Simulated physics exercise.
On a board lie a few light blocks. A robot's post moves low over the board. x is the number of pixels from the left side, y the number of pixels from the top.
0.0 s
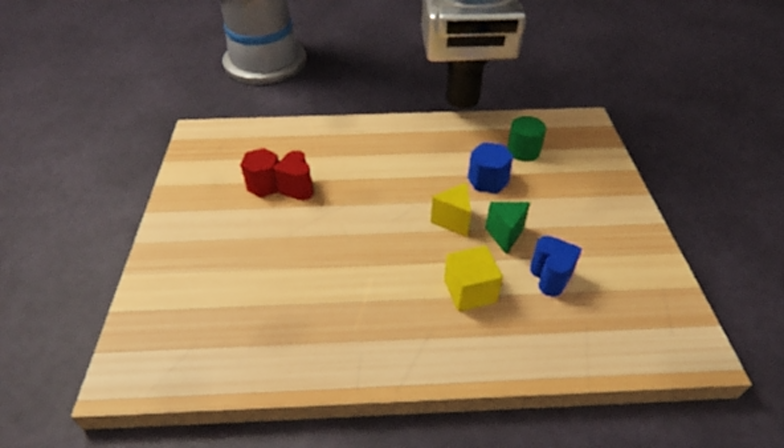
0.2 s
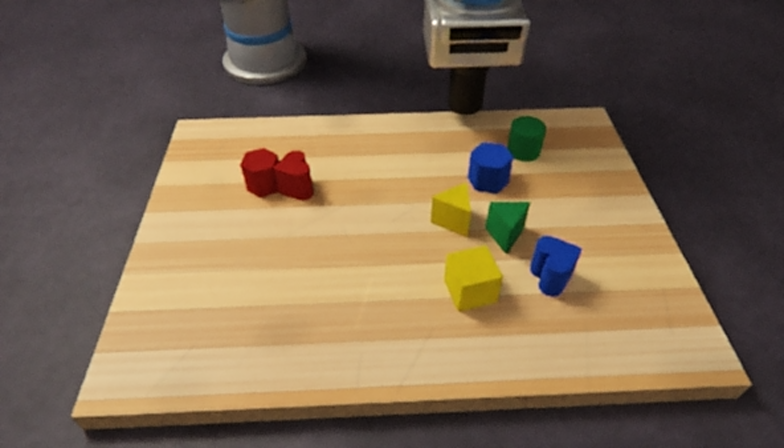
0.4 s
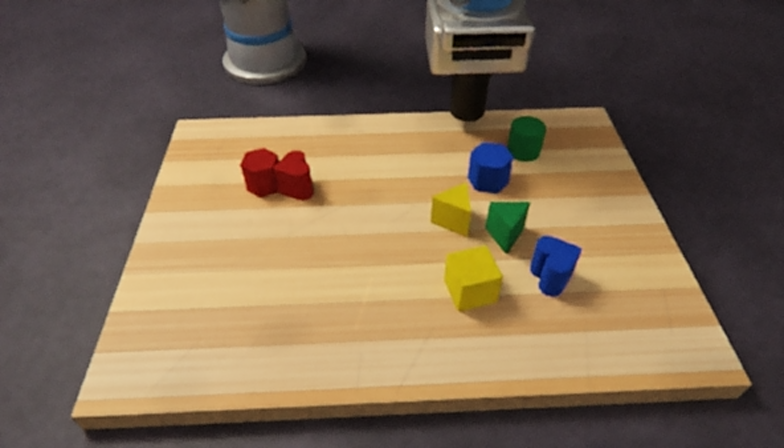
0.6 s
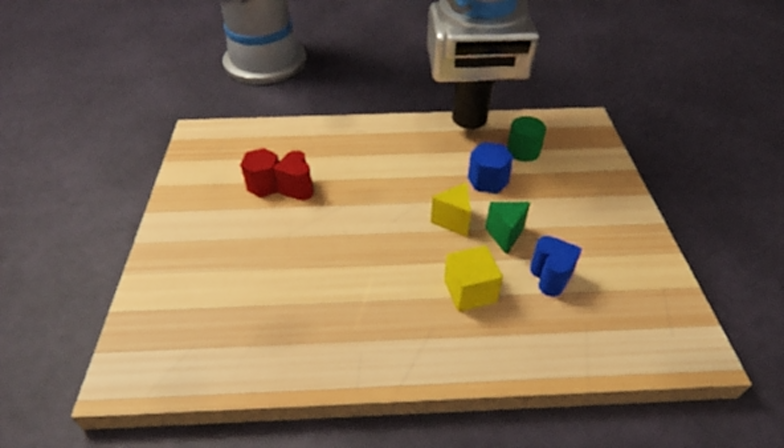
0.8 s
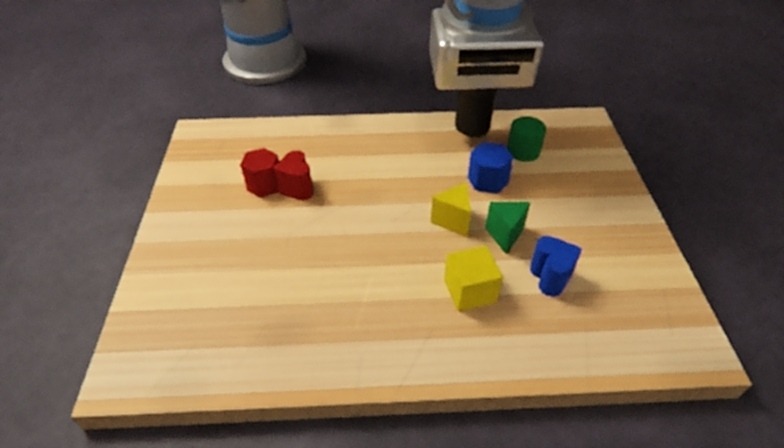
A robot arm's dark post, under a silvery head at the top, moves slowly down the view and slightly right, reaching in over the far edge of a striped wooden board seen from above at an angle by a still camera. Two red blocks touch at left; at right lie green and blue pieces, a yellow wedge and a yellow cube. None of the blocks moves.
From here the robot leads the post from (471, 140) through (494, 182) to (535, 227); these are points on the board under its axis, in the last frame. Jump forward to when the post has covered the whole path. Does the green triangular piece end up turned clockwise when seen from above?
Yes, that is what happens.
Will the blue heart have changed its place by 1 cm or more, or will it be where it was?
Displaced.
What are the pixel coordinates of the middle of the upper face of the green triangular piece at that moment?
Located at (509, 245).
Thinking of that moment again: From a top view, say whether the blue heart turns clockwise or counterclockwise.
It goes round opposite to clock hands.
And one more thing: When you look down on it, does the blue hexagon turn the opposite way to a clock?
My answer is no.
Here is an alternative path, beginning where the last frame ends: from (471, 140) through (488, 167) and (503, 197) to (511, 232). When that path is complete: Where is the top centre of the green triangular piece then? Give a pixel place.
When the path ends, it will be at (520, 267).
The first path, step by step. One third of the way, post at (484, 155); blue hexagon at (500, 168).
Two thirds of the way, post at (510, 185); blue hexagon at (524, 201), turned 15° clockwise; green triangular piece at (514, 224), turned 25° clockwise.
At the end, post at (539, 215); yellow four-sided block at (471, 266); blue hexagon at (540, 233), turned 50° clockwise; green triangular piece at (509, 245), turned 60° clockwise; blue heart at (565, 264), turned 30° anticlockwise.
